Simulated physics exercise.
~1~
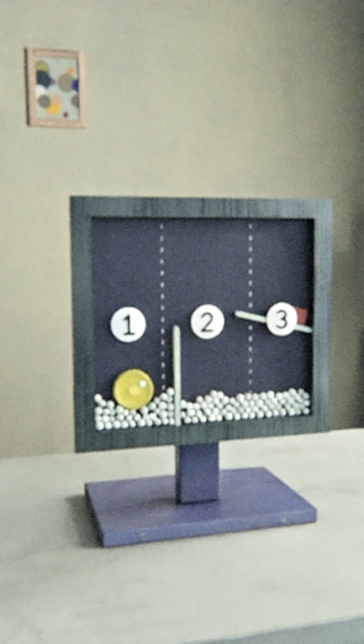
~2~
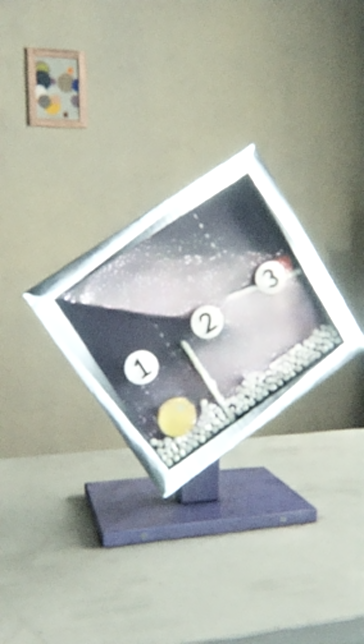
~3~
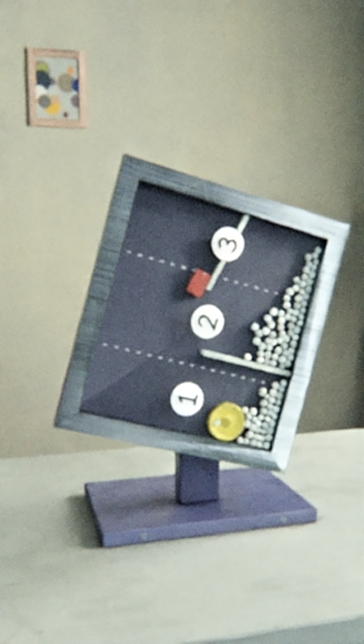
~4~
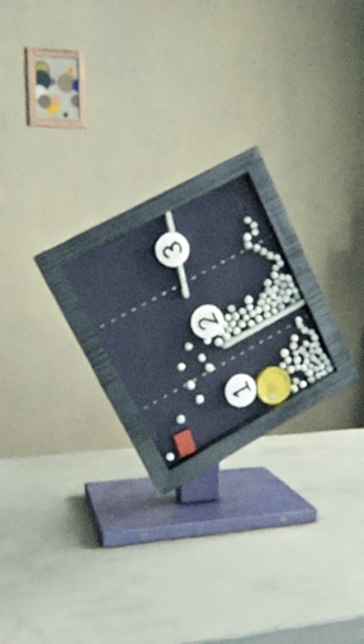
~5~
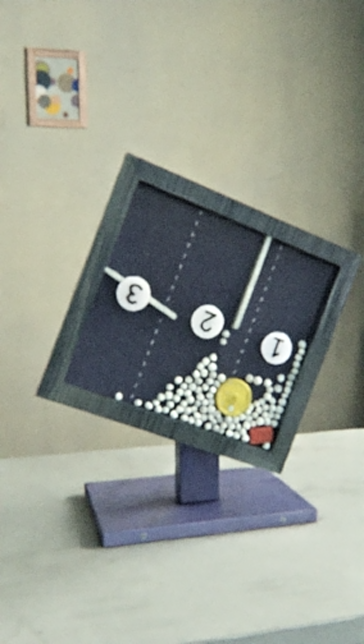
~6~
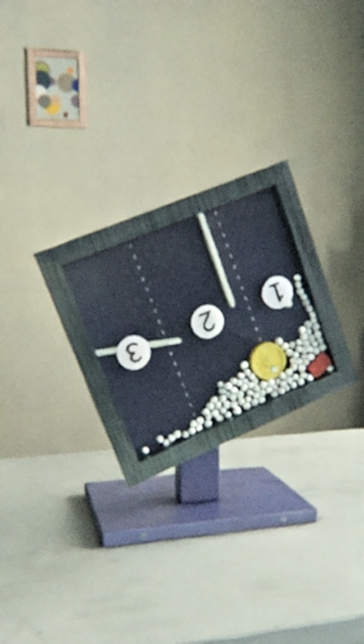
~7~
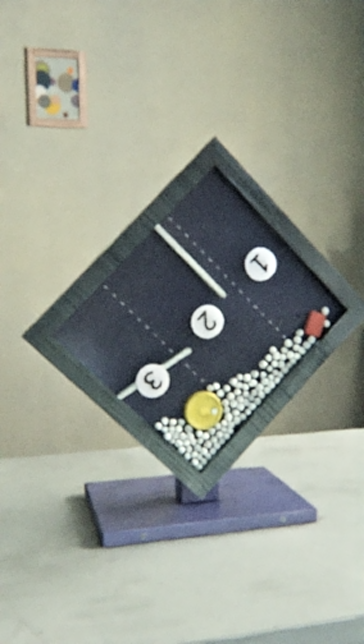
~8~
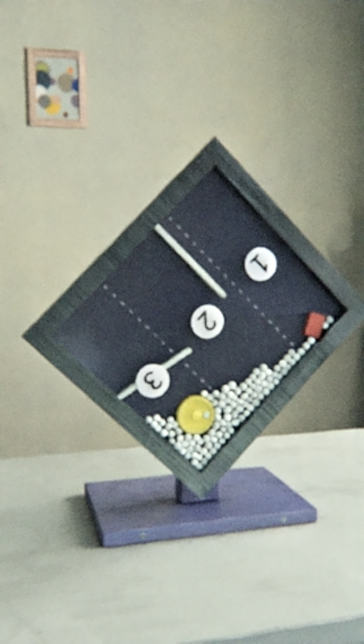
On a pale tabletop, a dark square case on a purple stand turned anticlockwise until it rested on a corner, spilling white beads around inside; the yellow disc ended low among them, while the red block stopped higher at the right.
